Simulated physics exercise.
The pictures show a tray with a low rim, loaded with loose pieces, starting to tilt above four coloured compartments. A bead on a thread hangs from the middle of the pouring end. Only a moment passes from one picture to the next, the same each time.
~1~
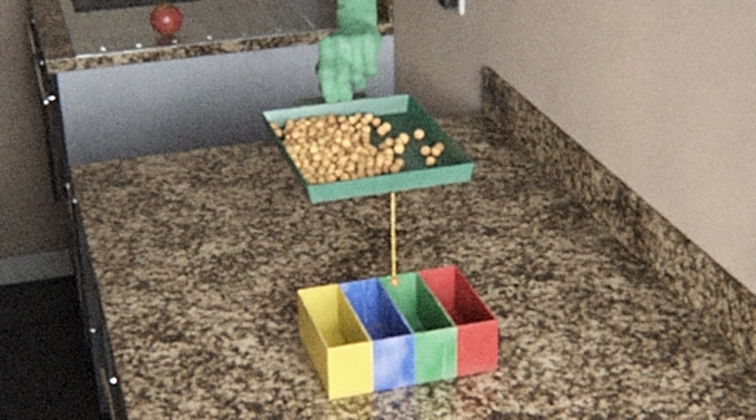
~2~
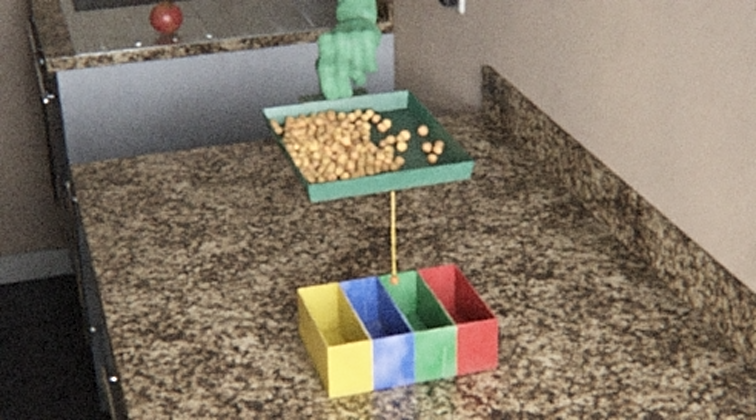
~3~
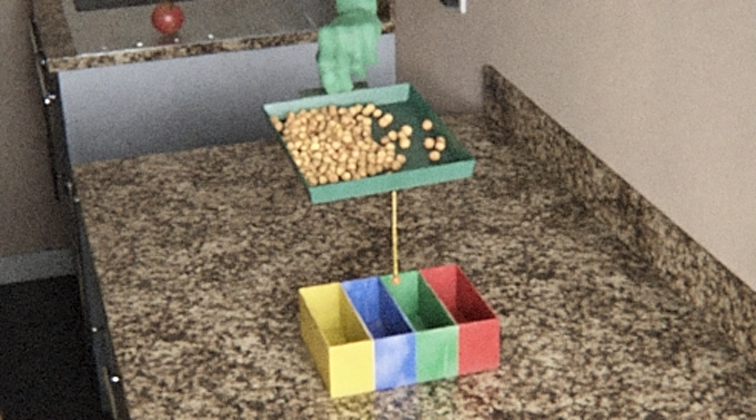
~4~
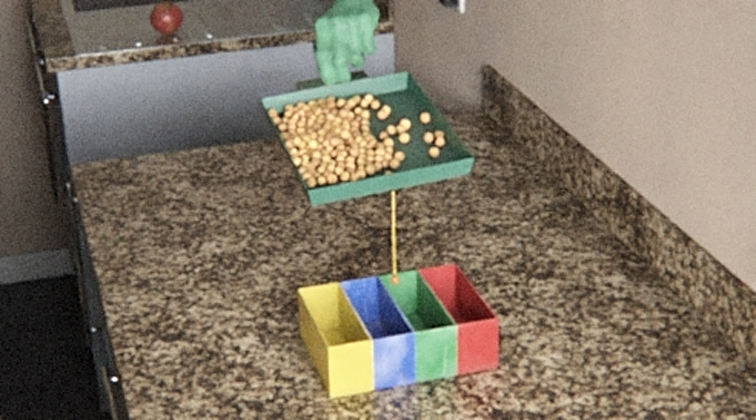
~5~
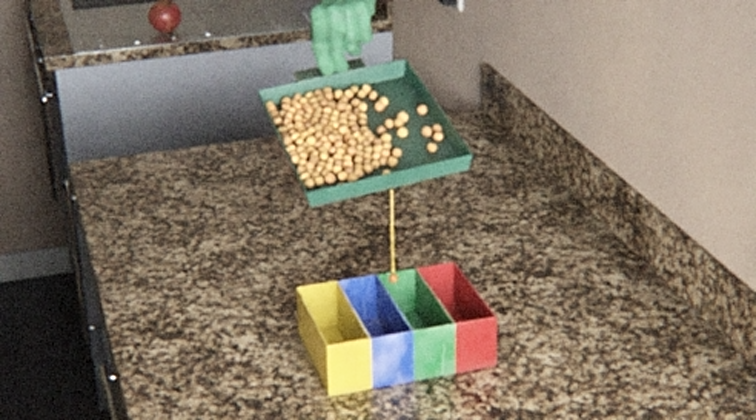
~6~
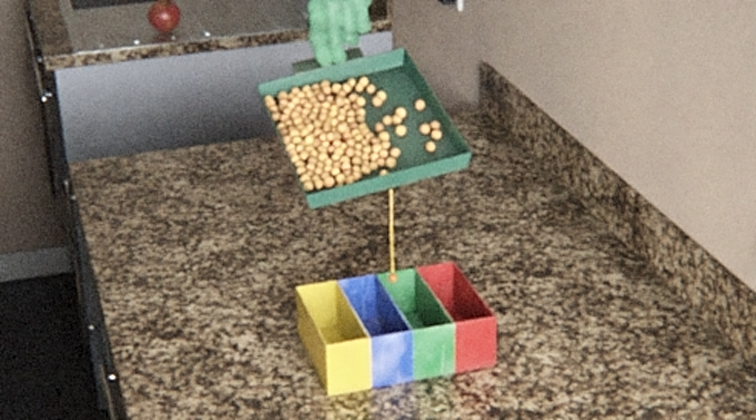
Green hand raising the far side of a green tray of round wooden beads, slanting it above four coloured compartments.
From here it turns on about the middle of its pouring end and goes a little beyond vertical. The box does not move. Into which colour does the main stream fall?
The yellow cell gets the most.
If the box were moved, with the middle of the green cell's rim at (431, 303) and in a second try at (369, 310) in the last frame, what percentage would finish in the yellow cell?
The first gives 40 %, the second 20 %.
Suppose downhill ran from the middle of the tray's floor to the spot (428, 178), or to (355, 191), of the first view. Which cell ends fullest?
The first try: Red. The second: The yellow cell.
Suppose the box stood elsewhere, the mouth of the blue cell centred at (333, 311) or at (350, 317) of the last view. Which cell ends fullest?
At the first place the blue cell, at the second yellow.
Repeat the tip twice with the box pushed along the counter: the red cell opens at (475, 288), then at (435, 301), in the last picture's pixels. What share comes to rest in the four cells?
In turn 20 and 90 in a hundred.
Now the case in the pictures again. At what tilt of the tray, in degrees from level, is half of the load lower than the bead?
Roughly 85°.
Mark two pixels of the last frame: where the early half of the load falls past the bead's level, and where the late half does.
Around (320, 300) and then (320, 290).
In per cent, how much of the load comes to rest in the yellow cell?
Roughly 60 in a hundred.
Shortly afterwards, tray tipped steeply; all but a few on the tray; only a few falling or outside the box.
Next, tray tipped right over; a little on the tray; near half in the yellow cell; a little in the blue cell; only a few in the green cell; near a third falling or outside the box.
Some moments later, tray tipped past a quarter turn; near two thirds in the yellow cell; a little in the blue cell; only a few in the green cell; near a third falling or outside the box.
In the end, tray tipped past a quarter turn; near two thirds in the yellow cell; a little in the blue cell; only a few in the green cell; none at all in the red cell; near a third outside the box.
